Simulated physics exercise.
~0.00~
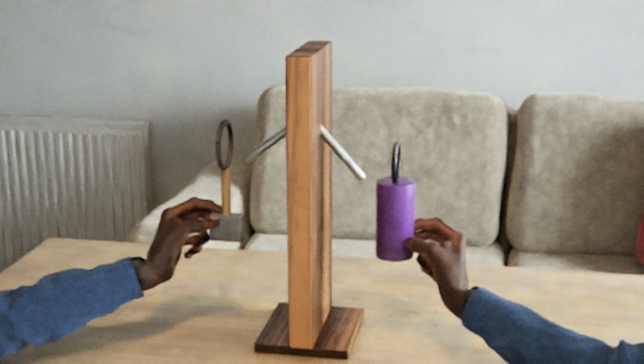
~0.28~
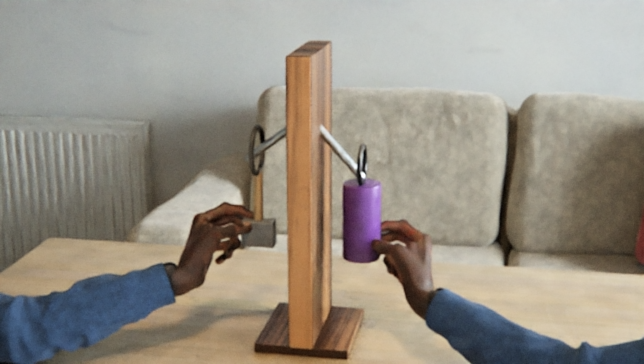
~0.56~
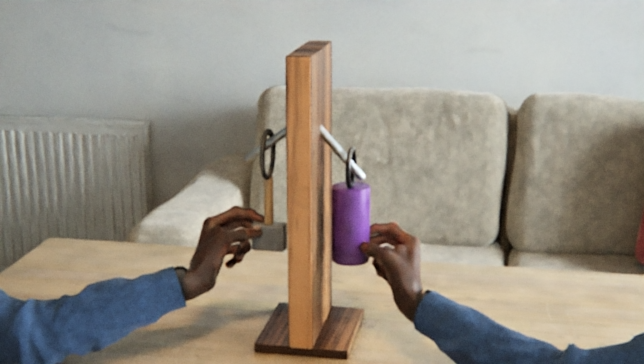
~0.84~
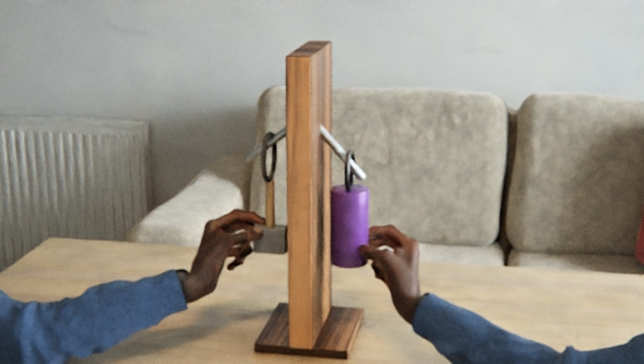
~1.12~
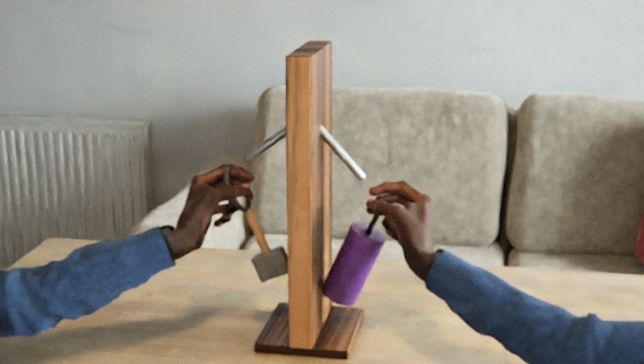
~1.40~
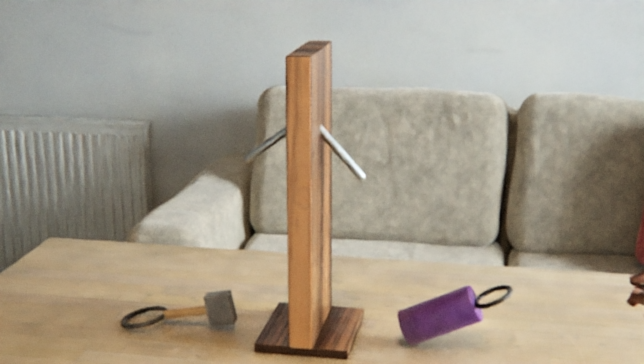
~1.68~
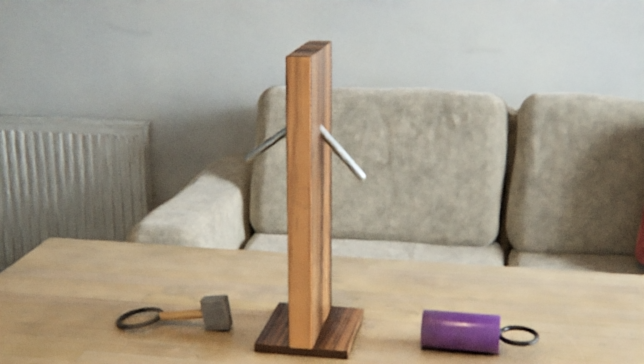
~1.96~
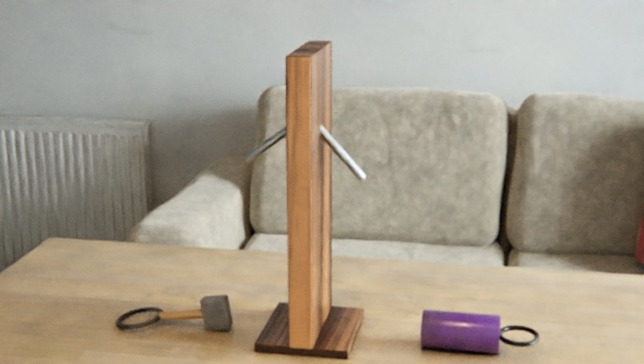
A grey brush with a ring and a purple lantern with a dark ring are held by two hands on either side of a wooden stand, which has a sloping metal peg on each side. The hands bring them inward until the rings meet the downward-slanting pegs, then pause there briefly. Next both objects come away from the pegs, tilting and dropping as the hands draw back. They land on the table, where the purple lantern rolls onto its side. Both end up lying still, the brush left of the bare stand and the lantern right.
